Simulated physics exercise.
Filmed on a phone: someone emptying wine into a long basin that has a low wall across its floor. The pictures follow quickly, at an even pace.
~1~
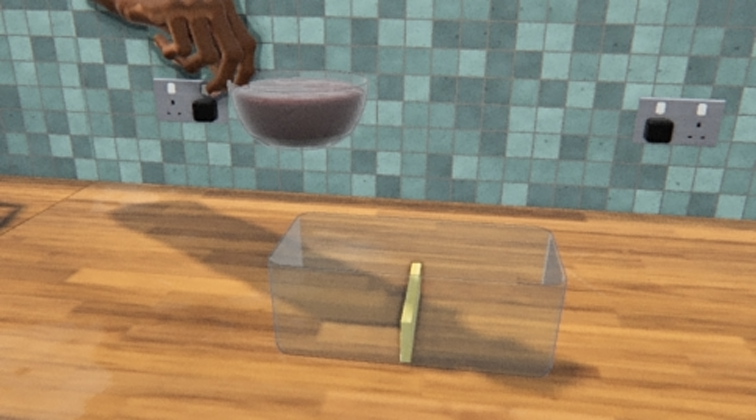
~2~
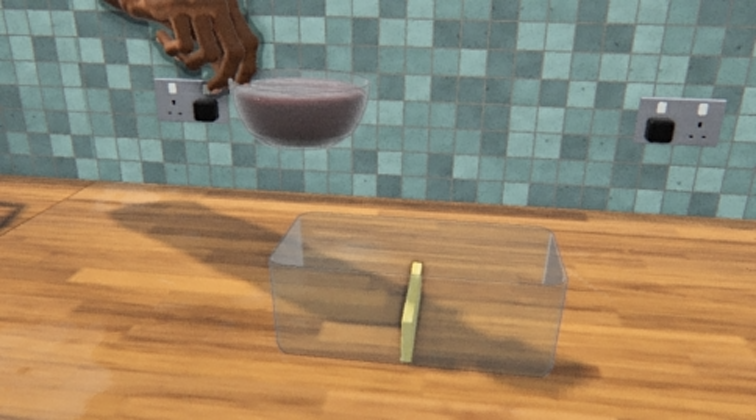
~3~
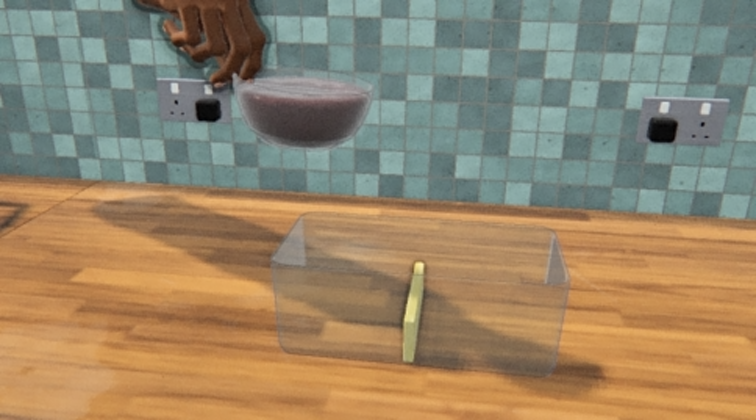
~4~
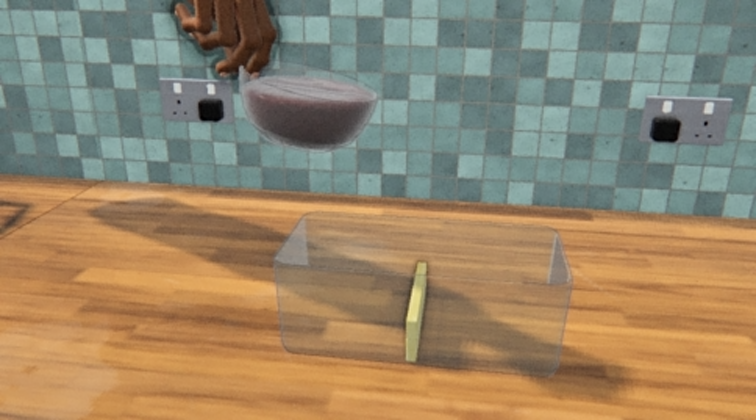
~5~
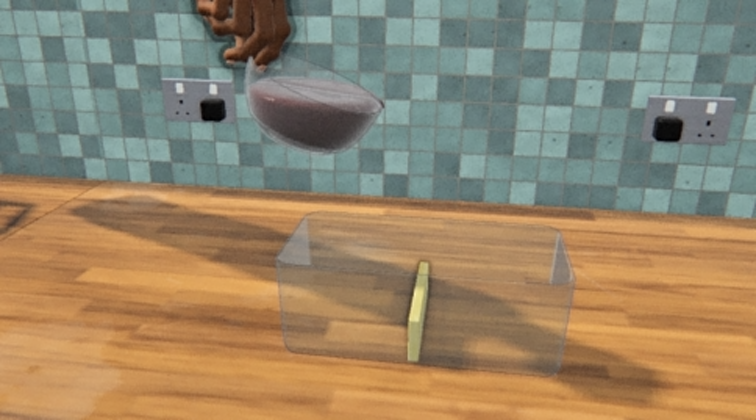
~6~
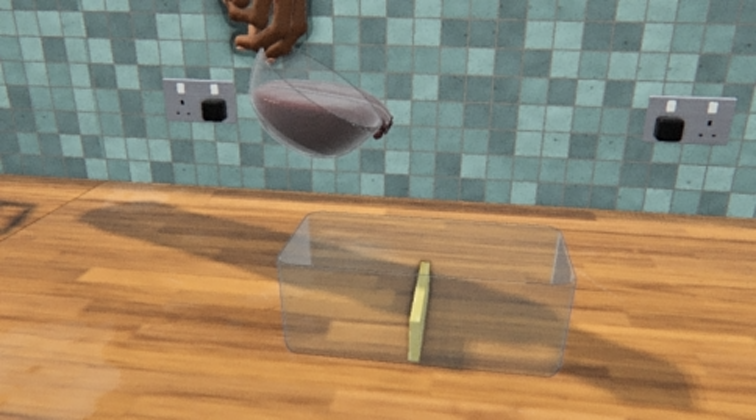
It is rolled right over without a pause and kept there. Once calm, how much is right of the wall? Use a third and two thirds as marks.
In the end from a third to two thirds is right of the wall.
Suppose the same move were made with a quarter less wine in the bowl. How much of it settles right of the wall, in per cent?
Some 35 per cent.
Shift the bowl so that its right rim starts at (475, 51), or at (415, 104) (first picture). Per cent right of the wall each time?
About 80 and 80 per cent.
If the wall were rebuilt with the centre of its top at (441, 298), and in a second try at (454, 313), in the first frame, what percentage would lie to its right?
First some 10, then 20 per cent.
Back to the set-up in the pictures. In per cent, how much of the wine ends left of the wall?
About 50 per cent.
A moment on, the bowl is tipped on its side and 11 per cent is still to pour, 11 is left of the wall and 36 right of it.
Next, the bowl is tipped right over and 0 per cent is still to pour, 48 is left of the wall and 47 right of it.
Then the bowl is tipped right over and 0 per cent is still to pour, 50 is left of the wall and 47 right of it.
Later the bowl is tipped right over and 0 per cent is still to pour, 50 is left of the wall and 48 right of it.
In the end 50 per cent lies left of the wall, 48 right of it and 2 outside.
